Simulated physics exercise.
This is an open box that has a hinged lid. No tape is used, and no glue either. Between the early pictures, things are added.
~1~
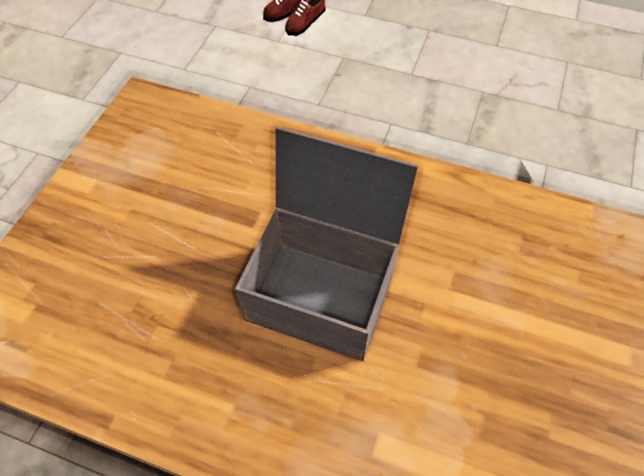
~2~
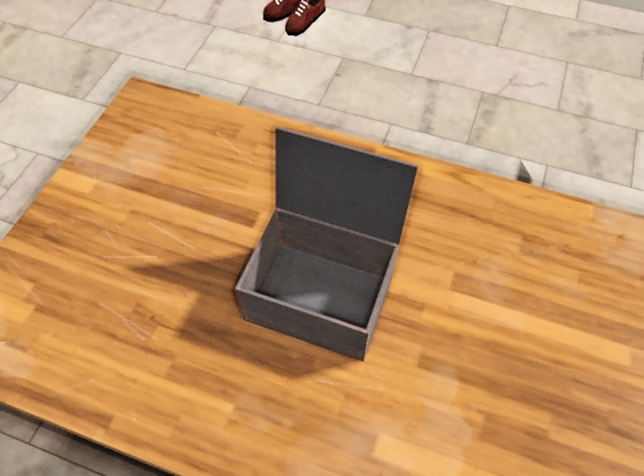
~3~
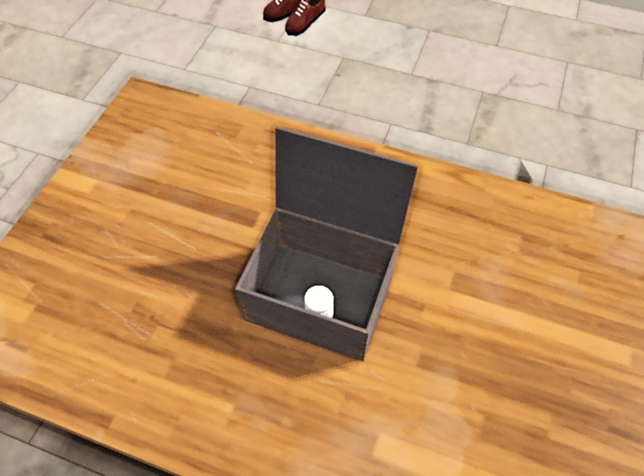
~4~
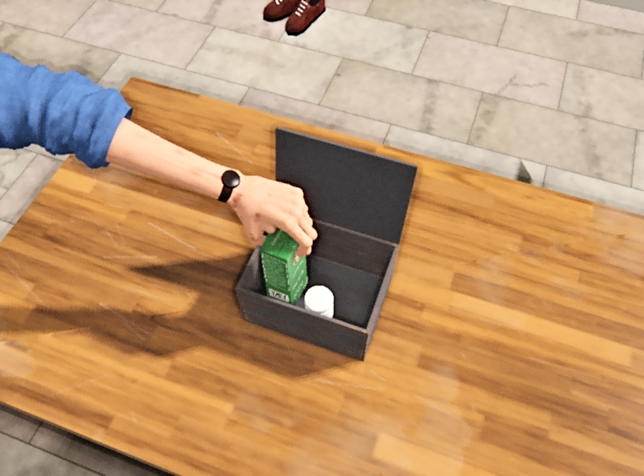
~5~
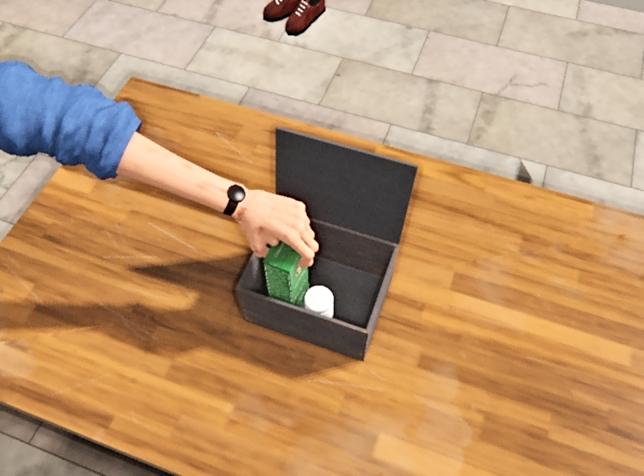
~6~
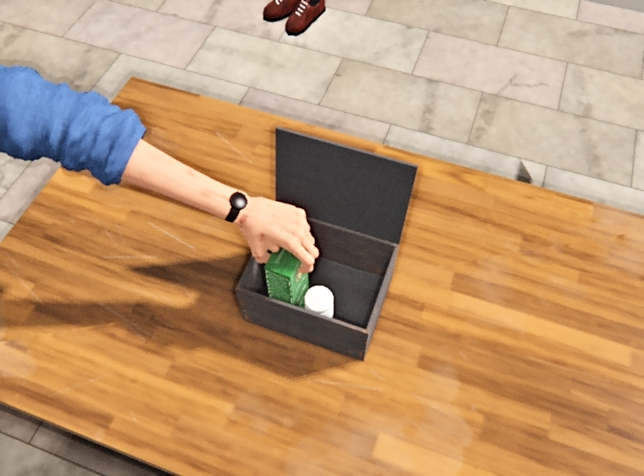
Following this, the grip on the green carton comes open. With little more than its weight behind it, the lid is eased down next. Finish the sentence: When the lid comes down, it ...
When the lid comes down, it stops short of the rim.
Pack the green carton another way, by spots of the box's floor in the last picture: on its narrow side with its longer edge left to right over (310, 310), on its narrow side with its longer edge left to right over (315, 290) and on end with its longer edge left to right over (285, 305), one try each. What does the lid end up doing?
First try leaves it shut, second try leaves it shut, third try leaves it partly open.
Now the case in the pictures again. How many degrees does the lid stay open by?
Some 35 degrees above the rim, more or less.
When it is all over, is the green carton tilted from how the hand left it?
Simply put, the green carton remains unturned.
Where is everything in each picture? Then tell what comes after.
The last thing is not in view yet, in the first picture.
The last thing is not in view yet, in the second picture.
The last thing is not in view yet; white shaker (319, 310), in the third picture.
Coming down; green carton (285, 267); white shaker (319, 310), in the fourth picture.
Coming down; green carton (288, 277); white shaker (319, 310), in the fifth picture.
In place under the hand; green carton (288, 283); white shaker (319, 310), in the sixth picture.
Then, 1.10 s later than the last frame, lid starting down.
Then, 1.50 s later than the last frame, lid 65° above the rim.
Then, 1.70 s later than the last frame, lid 48° above the rim.
When it is over, lid 34° above the rim; both as before. End places, in pixels of the last picture, green carton near (288, 283).
